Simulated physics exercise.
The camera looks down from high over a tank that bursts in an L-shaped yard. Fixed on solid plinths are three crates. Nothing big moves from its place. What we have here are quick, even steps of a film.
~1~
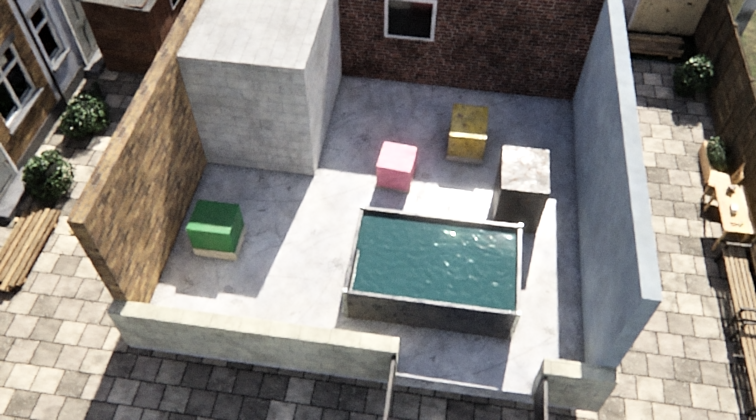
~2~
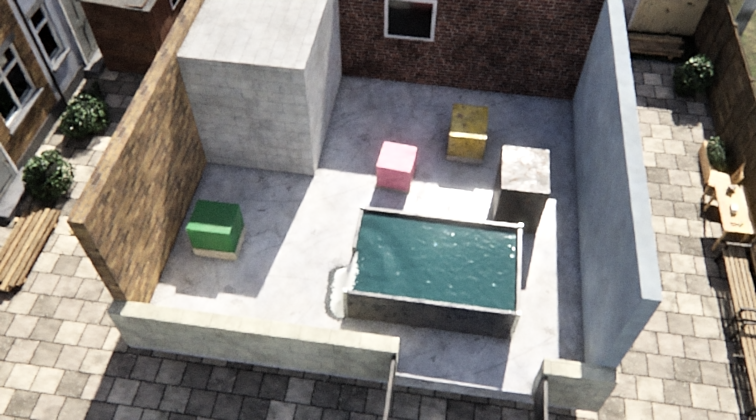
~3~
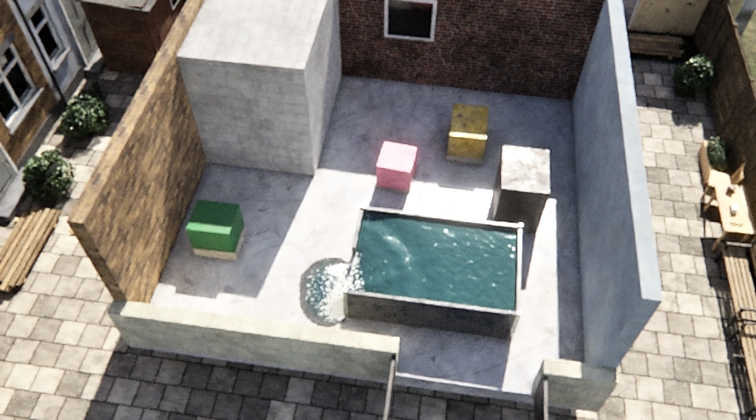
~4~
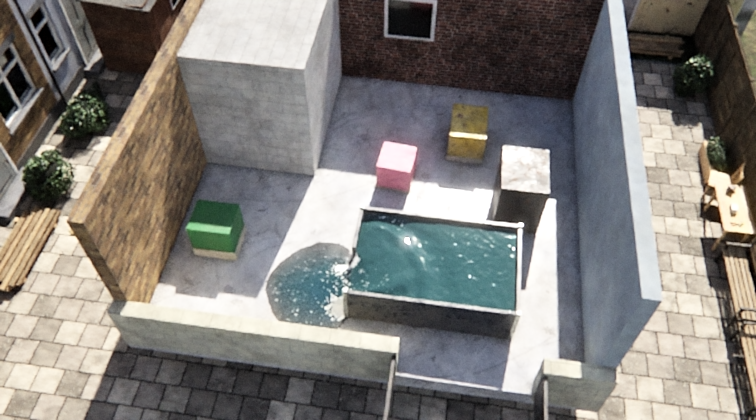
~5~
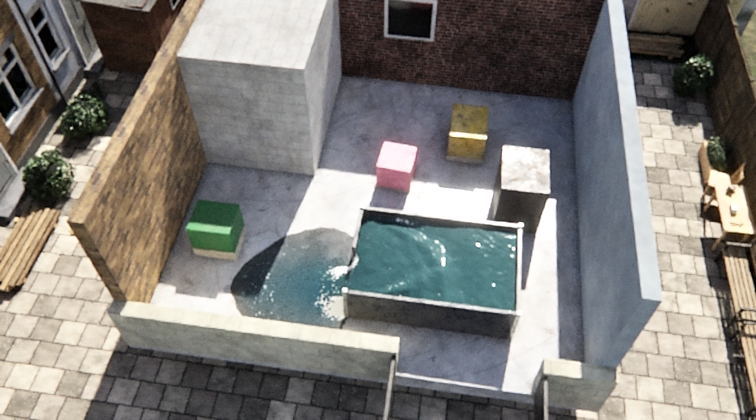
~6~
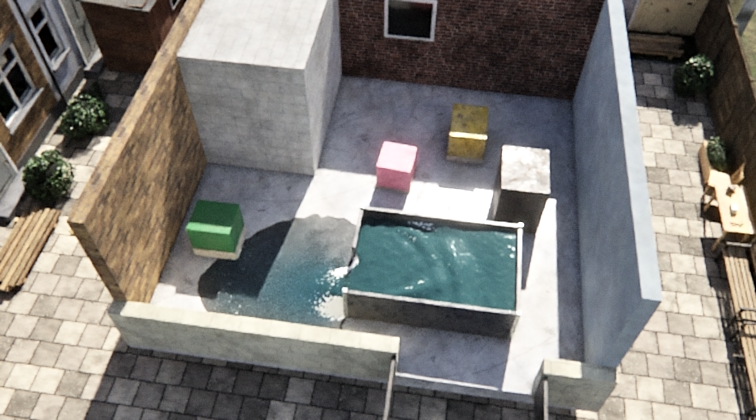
A water tank in a walled yard sat whole and still, then burst open at its left side, and water poured out and spread left across the pale floor toward the green block.
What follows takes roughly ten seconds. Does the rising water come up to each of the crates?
In the end the yellow crate avoids the water. The green crate meets the water. The pink crate meets the water.
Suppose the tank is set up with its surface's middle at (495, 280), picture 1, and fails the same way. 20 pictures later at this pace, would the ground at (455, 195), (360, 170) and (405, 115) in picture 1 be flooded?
The first spot is not reached, the second not reached, and the third not reached.
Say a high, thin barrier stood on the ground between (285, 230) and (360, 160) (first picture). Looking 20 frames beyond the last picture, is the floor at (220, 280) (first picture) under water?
At that place: Under water.
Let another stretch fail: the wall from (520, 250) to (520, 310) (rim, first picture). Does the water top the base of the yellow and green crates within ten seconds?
The yellow crate is untouched; the green crate is untouched.
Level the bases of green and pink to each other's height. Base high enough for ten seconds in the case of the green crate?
The green crate gets flooded.
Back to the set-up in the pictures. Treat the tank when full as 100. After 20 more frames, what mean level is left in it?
52 % or so.
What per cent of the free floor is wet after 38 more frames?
My estimate is near 55 per cent.
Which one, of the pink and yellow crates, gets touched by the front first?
My pick is the pink one.
A moment on, water covers 20 % of the floor; the yellow crate not reached, the green crate water round its plinth, the pink crate not reached.
Next, water covers 30 % of the floor; the yellow crate not reached, the green crate water round its plinth, the pink crate not reached.
Then, water covers 35 % of the floor; the yellow crate not reached, the green crate water round its plinth, the pink crate water round its plinth.
Later, water covers 55 % of the floor; the yellow crate water round its plinth, the green crate water round its plinth, the pink crate water round its plinth.
In the end, water covers 95 % of the floor; the yellow crate stayed above the water, the green crate was topped, the pink crate was topped.
